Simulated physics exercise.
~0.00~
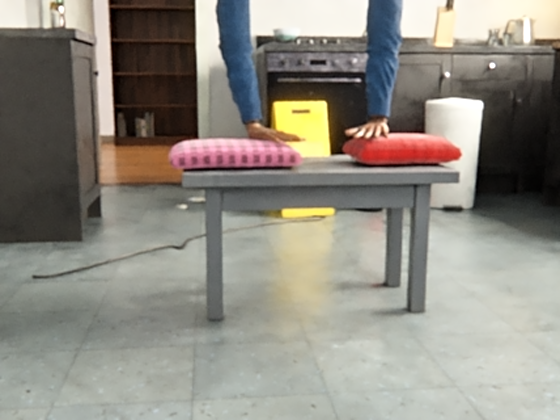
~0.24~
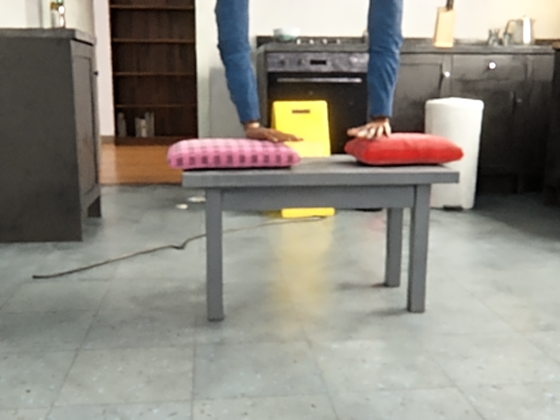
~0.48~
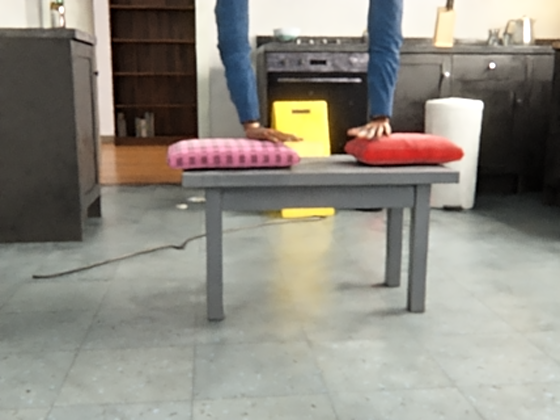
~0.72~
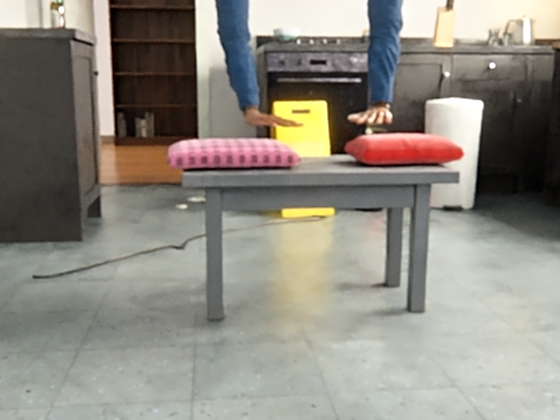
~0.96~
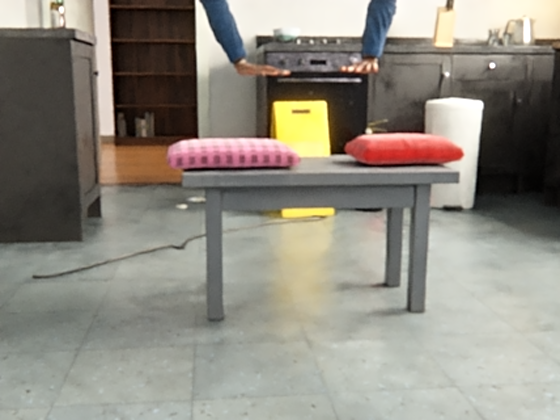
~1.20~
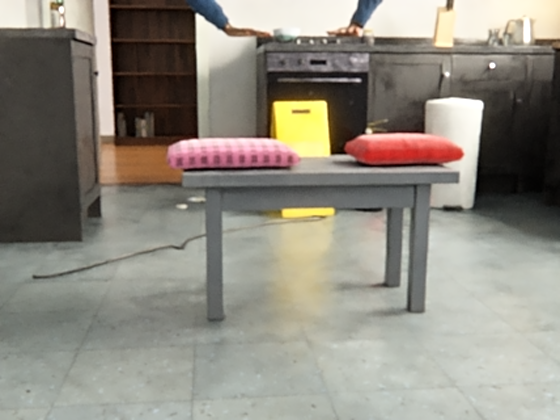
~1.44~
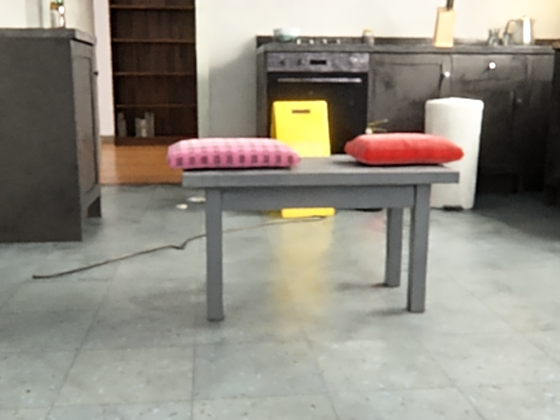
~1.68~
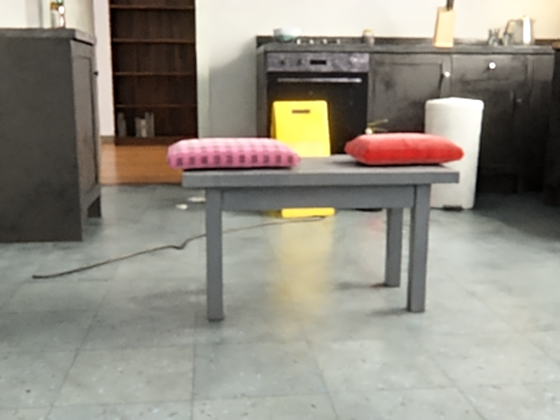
A person in blue sleeves, only the arms in view, rests both hands on two soft, cushion-like things on a grey side table, seen from a still, low viewpoint in a grey-floored kitchen. The pink checked one lies on the left and the red one on the right, with a dark oven, a yellow panel and a white bin behind. The hands stay pressed down briefly, then let go, lift together and rise out of sight. Neither soft thing shifts or falls. At the end both still lie apart on the tabletop.
